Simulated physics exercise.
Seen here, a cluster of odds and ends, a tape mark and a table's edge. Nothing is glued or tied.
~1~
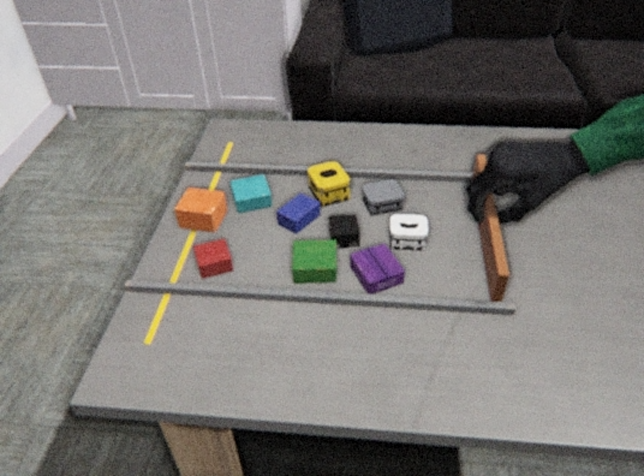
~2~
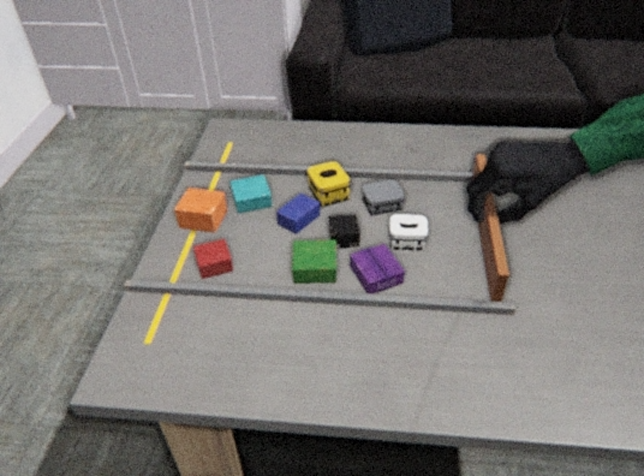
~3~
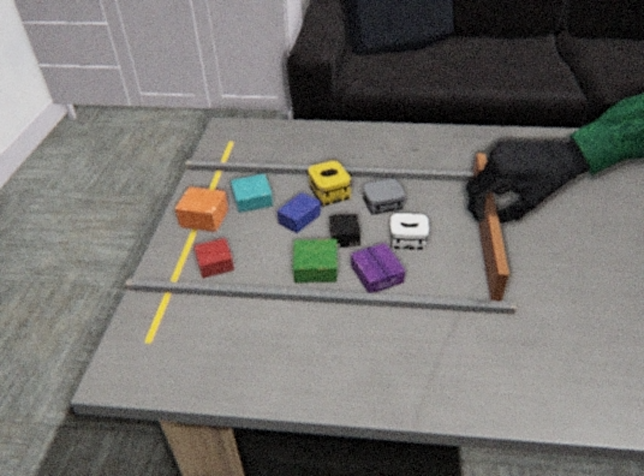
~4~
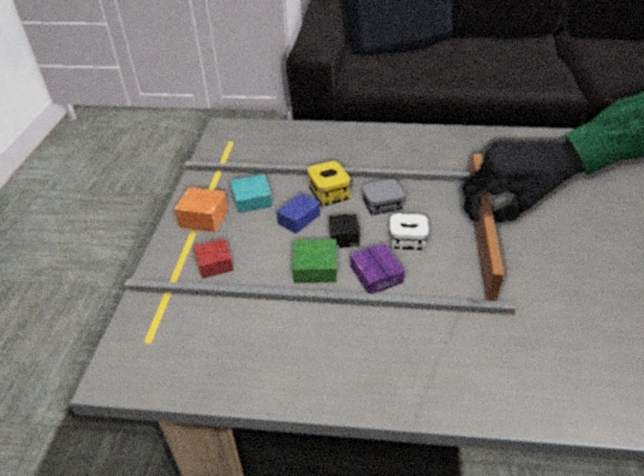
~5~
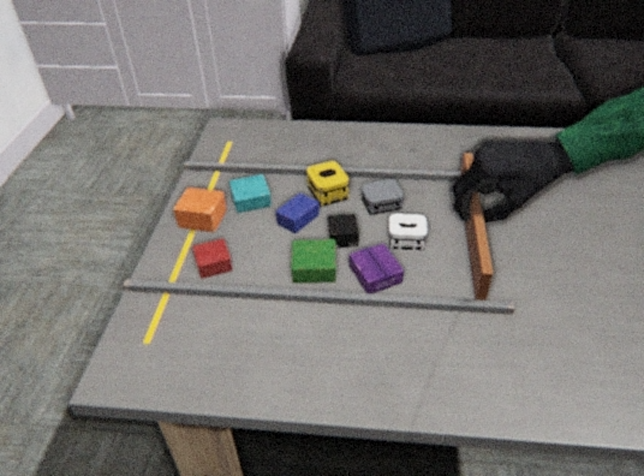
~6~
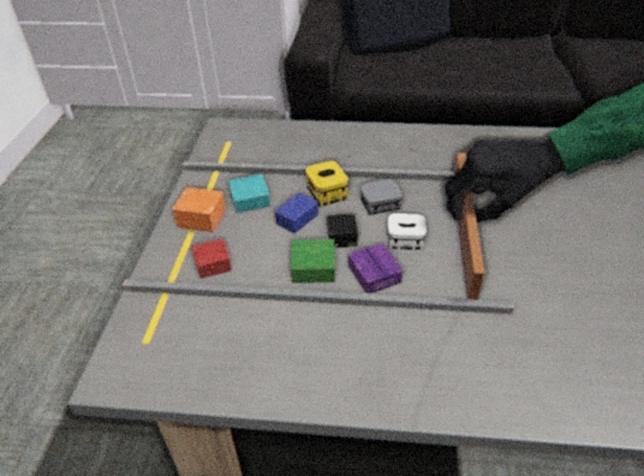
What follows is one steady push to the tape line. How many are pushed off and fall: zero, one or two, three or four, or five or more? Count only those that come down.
The number that fall off is five or more.
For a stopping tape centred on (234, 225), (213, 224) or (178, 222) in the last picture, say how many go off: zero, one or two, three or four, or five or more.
The falls would be just one or two; three to four; five or more.
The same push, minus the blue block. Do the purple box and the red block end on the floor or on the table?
The purple box remains up, the red block comes down.
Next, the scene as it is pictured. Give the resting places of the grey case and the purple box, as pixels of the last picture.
First (191, 185), then (160, 254).
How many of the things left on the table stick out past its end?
That would be 1.
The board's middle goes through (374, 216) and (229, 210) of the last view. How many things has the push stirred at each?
6 and 10.
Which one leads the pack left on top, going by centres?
Foremost is the blue block.
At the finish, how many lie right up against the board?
It touches 3.
Soon after, none off yet; orange block at rest near (200, 210); red block at rest near (212, 258); turquoise block at rest near (249, 193).
Then, none off yet; orange block moved a little near (188, 215); red block moved about its own width near (177, 253); turquoise block moved about its own width near (214, 198).
By the end, the number that fall off is five or more; fallen, black box, yellow case, green block, turquoise block, red block and orange block.
